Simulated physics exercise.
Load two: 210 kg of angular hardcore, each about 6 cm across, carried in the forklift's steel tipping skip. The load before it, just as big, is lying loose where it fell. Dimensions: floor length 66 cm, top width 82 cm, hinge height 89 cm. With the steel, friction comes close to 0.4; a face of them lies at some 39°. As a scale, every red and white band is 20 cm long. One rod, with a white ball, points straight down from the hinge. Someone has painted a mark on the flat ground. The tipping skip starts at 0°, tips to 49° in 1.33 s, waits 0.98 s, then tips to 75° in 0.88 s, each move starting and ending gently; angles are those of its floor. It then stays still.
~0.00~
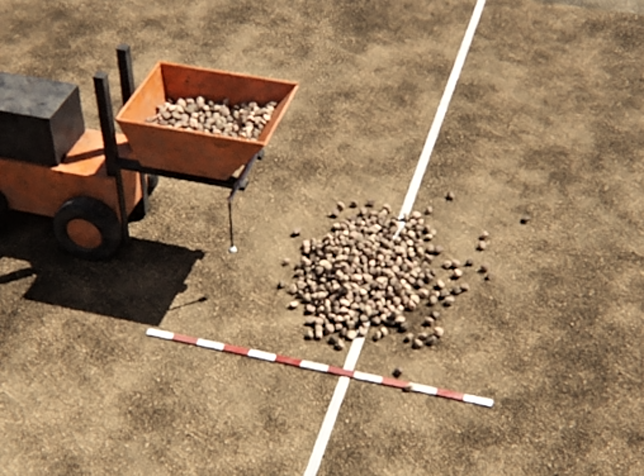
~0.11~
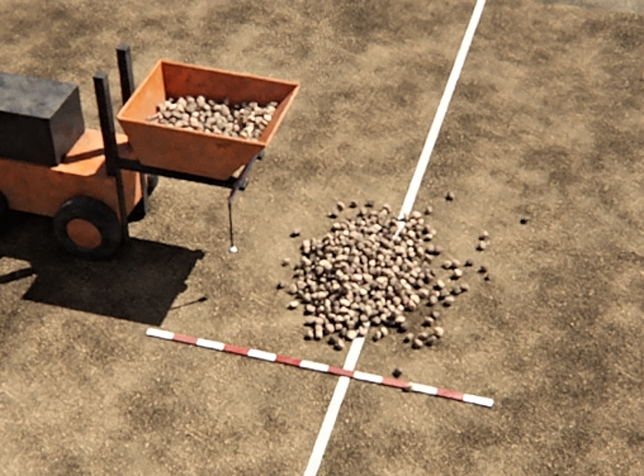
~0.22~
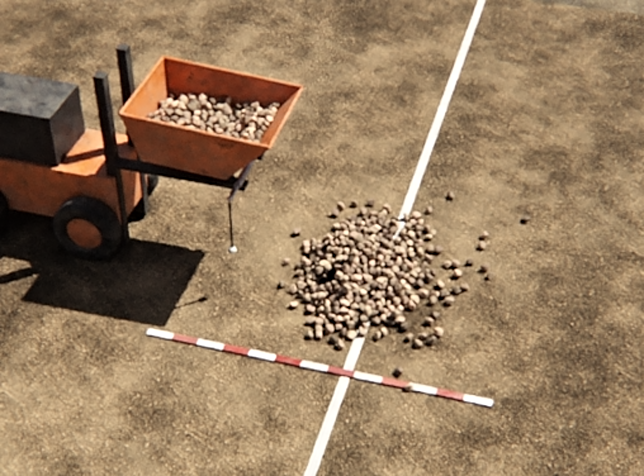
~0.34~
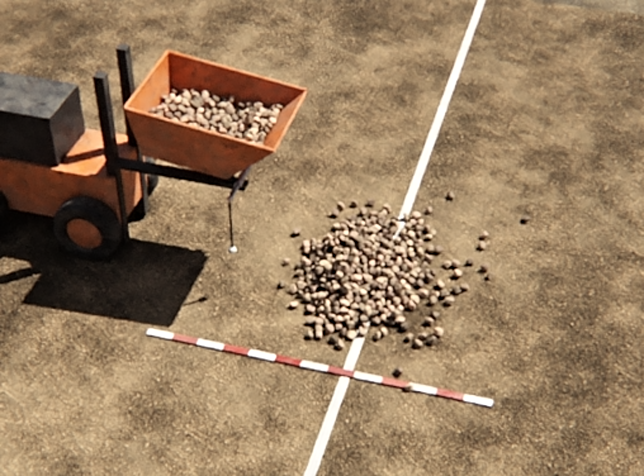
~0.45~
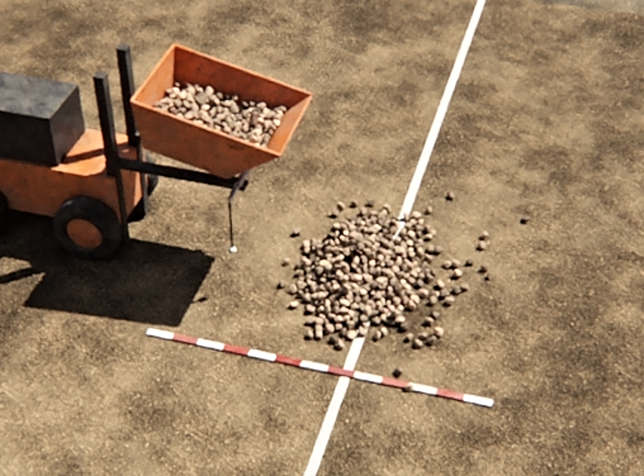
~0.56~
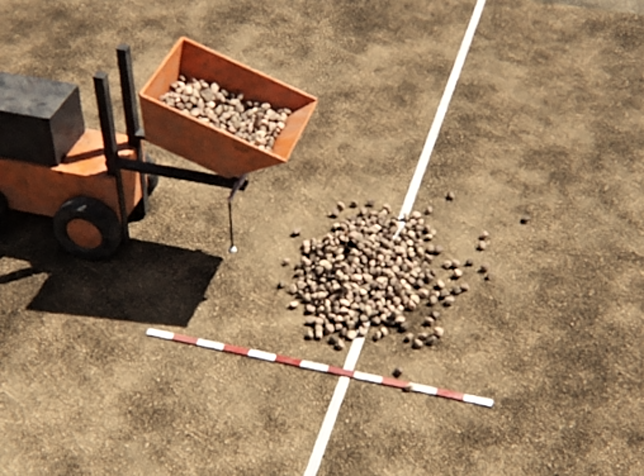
An orange skip full of pale brown stones, carried on the dark arms of an orange and black forklift at the left, starts level and tilts gently, then faster, down toward the right. Seen from above by a still camera, the setting is bare, sunlit brown ground. A loose heap of similar stones lies across a white line, behind a red and white banded pole.
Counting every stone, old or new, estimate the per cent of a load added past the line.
Roughly 32 per cent of a load more.
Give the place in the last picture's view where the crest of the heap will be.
I'd say somewhere near (353, 239).
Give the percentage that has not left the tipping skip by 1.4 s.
Around 100 in a hundred.
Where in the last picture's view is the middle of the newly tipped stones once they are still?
Their middle rests near (363, 259).
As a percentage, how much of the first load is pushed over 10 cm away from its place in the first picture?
I'd put it at about 5 per cent.
After 1.0 s the floor is at 41°; in per cent of one load, 100 in the tipping skip, 74 short of the line, 26 past the line; the foremost stones are at (483, 259).
After 1.4 s the floor is at 49°; in per cent of one load, 100 in the tipping skip, 74 short of the line, 26 past the line; the foremost stones are at (483, 259).
After 3.6 s the floor is at 75°; in per cent of one load, 56 in the tipping skip, 112 short of the line, 32 past the line; the foremost stones are at (483, 259).
After 6.0 s the floor is at 75°; in per cent of one load, 0 in the tipping skip, 142 short of the line, 58 past the line; the foremost stones are at (498, 268). Net gain past the line, 32.
